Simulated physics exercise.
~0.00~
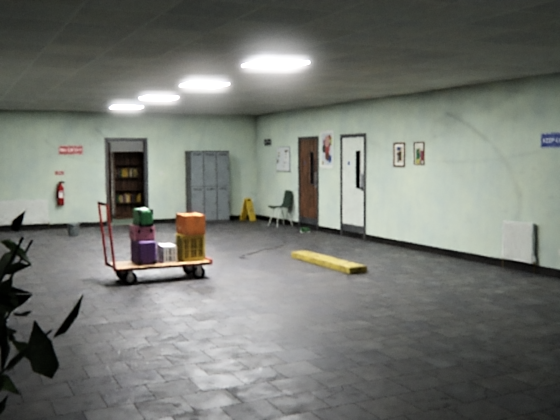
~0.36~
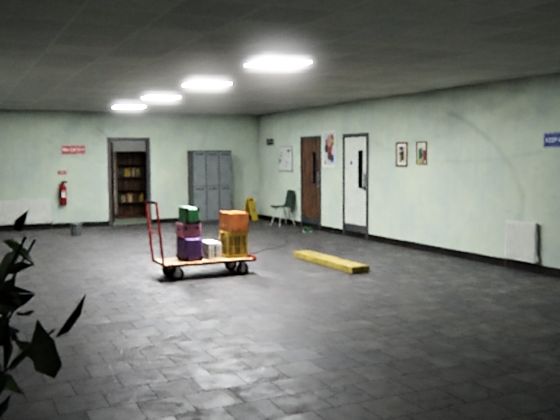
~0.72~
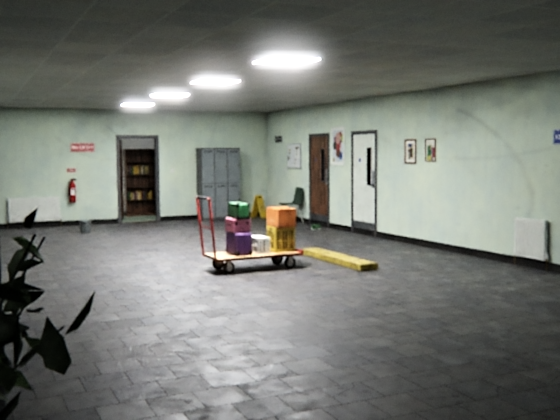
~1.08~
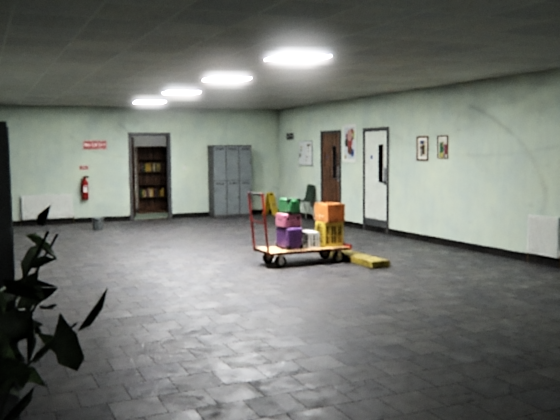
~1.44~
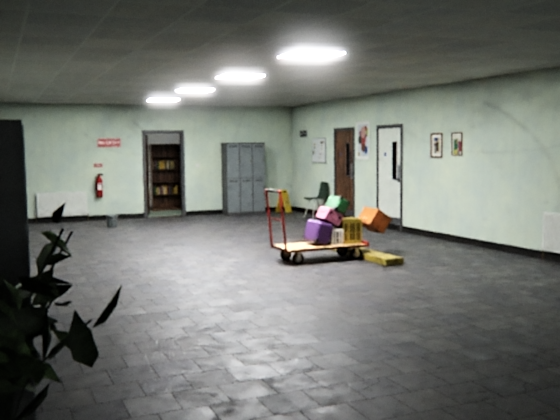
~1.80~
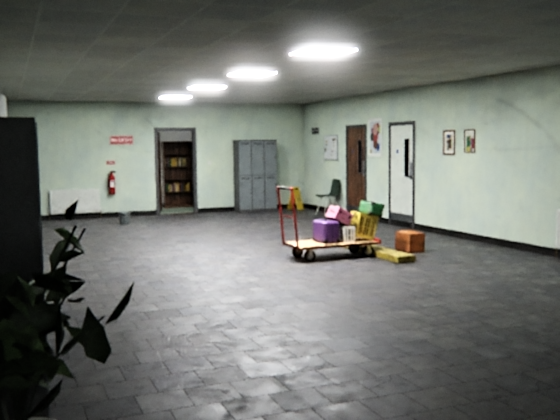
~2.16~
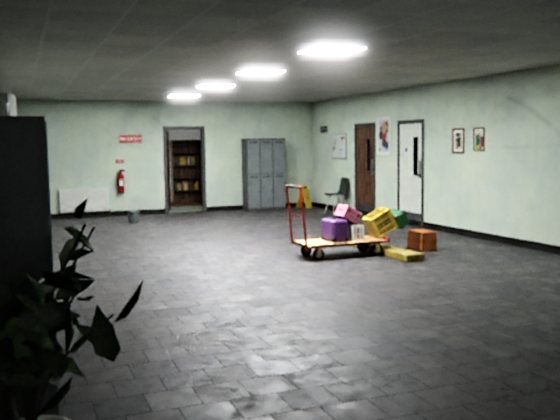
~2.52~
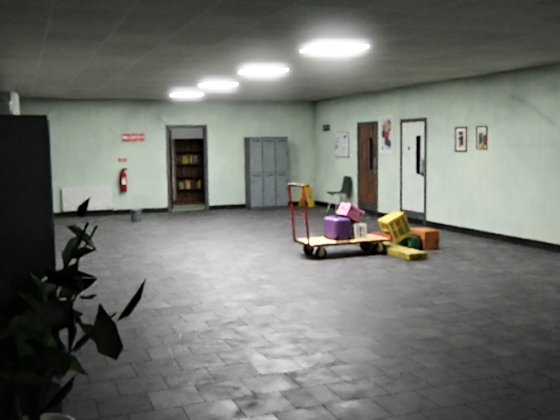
A loaded cart rolls right, stops at a yellow kerb, and spills three coloured boxes.
